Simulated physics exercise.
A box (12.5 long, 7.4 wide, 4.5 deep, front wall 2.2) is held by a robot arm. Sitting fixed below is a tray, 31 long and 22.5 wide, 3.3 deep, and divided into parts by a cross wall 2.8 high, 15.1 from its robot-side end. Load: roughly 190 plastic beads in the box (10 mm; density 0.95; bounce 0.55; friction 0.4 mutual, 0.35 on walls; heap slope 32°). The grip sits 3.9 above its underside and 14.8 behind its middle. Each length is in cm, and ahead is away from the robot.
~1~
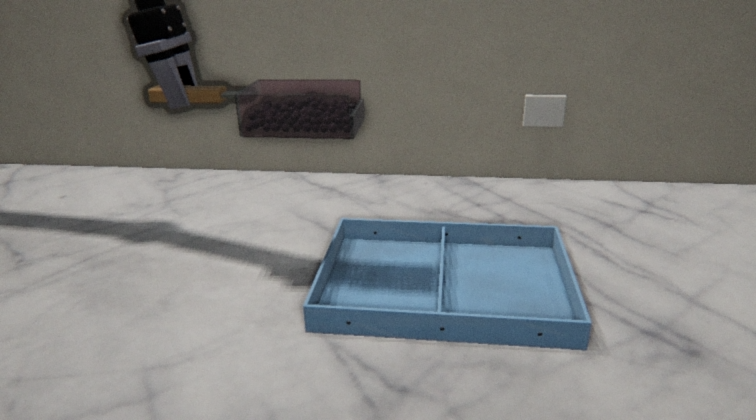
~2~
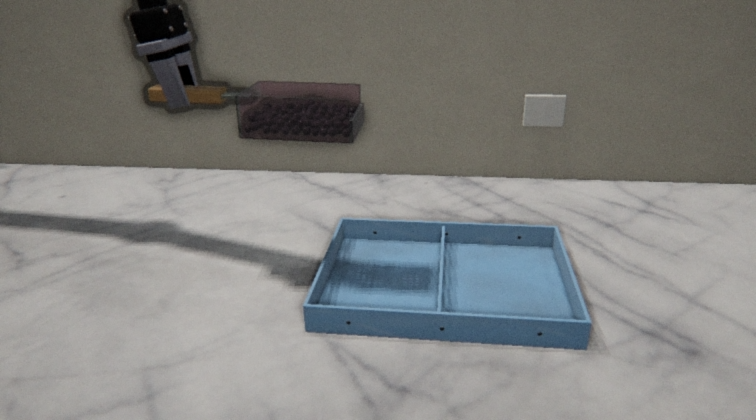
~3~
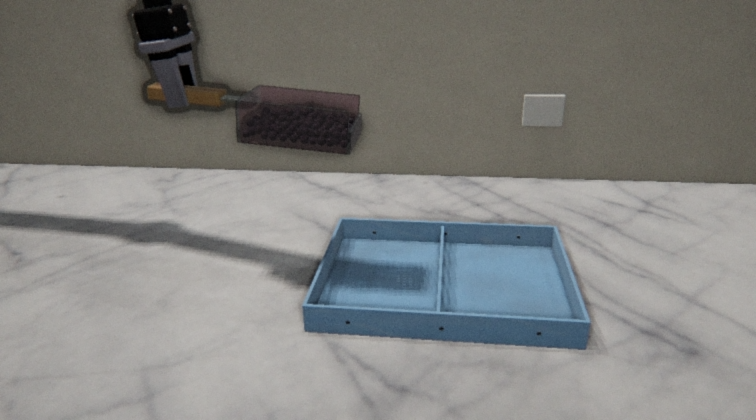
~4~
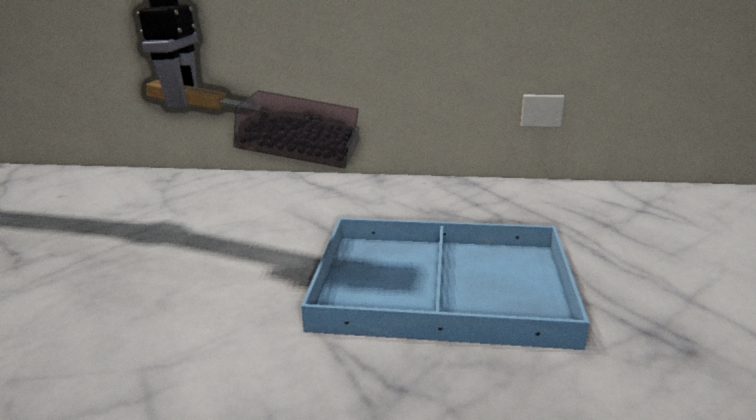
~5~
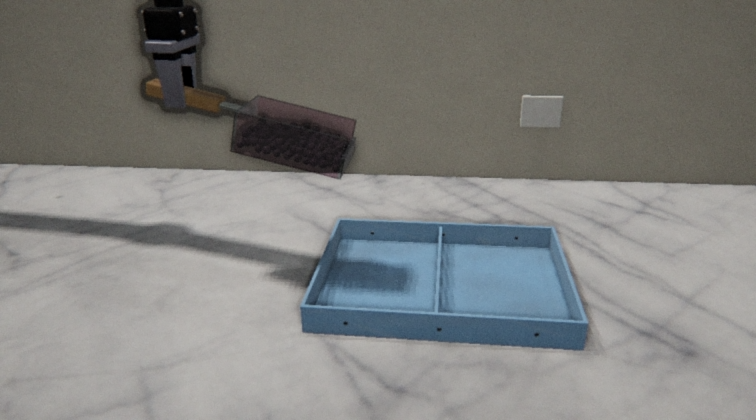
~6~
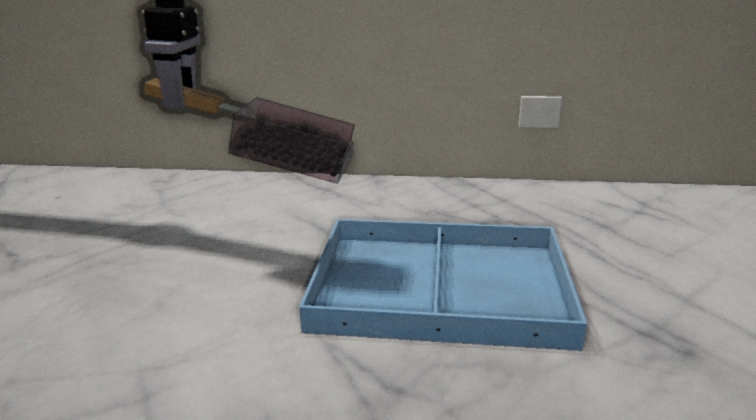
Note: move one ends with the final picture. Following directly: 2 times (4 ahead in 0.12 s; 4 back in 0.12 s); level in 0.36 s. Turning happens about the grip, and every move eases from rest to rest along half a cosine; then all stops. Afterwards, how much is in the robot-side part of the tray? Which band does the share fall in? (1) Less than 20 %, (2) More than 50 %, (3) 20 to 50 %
1.
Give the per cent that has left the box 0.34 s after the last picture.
Share gone by then: Close to 5 %.
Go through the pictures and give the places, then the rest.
The first picture shows box floor at (305, 124), level; upper third of the load around (307, 110), from x 250 to 355, top at y 100; 188 in the box.
The second picture shows box floor at (304, 127), tilted 1° forward; upper third of the load around (297, 113), from x 250 to 355, top at y 105.
The third picture shows box floor at (302, 135), tilted 5° forward; upper third of the load around (290, 120), from x 245 to 355, top at y 110.
The fourth picture shows box floor at (298, 144), tilted 10° forward; upper third of the load around (281, 128), from x 245 to 350, top at y 115.
The fifth picture shows box floor at (295, 151), tilted 14° forward; upper third of the load around (274, 134), from x 240 to 345, top at y 120.
The sixth picture shows box floor at (293, 154), tilted 15° forward; upper third of the load around (271, 137), from x 240 to 345, top at y 125; 188 in the box.
Then, 0.34 s later, tilted 15° forward, highest piece 22 above the table; 181 in the box, 6 in the robot-side part, 1 in flight or on a rim.
Then, 0.67 s later, tilted 7° forward, highest piece 22 above the table; 169 in the box, 19 in the robot-side part.
Then, 1.04 s later, level, highest piece 24 above the table; 169 in the box, 18 in the robot-side part, 1 in the far-side part.
Then, 2.09 s later, level, highest piece 24 above the table; 169 in the box, 18 in the robot-side part, 1 in the far-side part.
At rest, 169 in the box, 18 in the robot-side part, 1 in the far-side part. That is 10 % in the robot-side part of the tray.
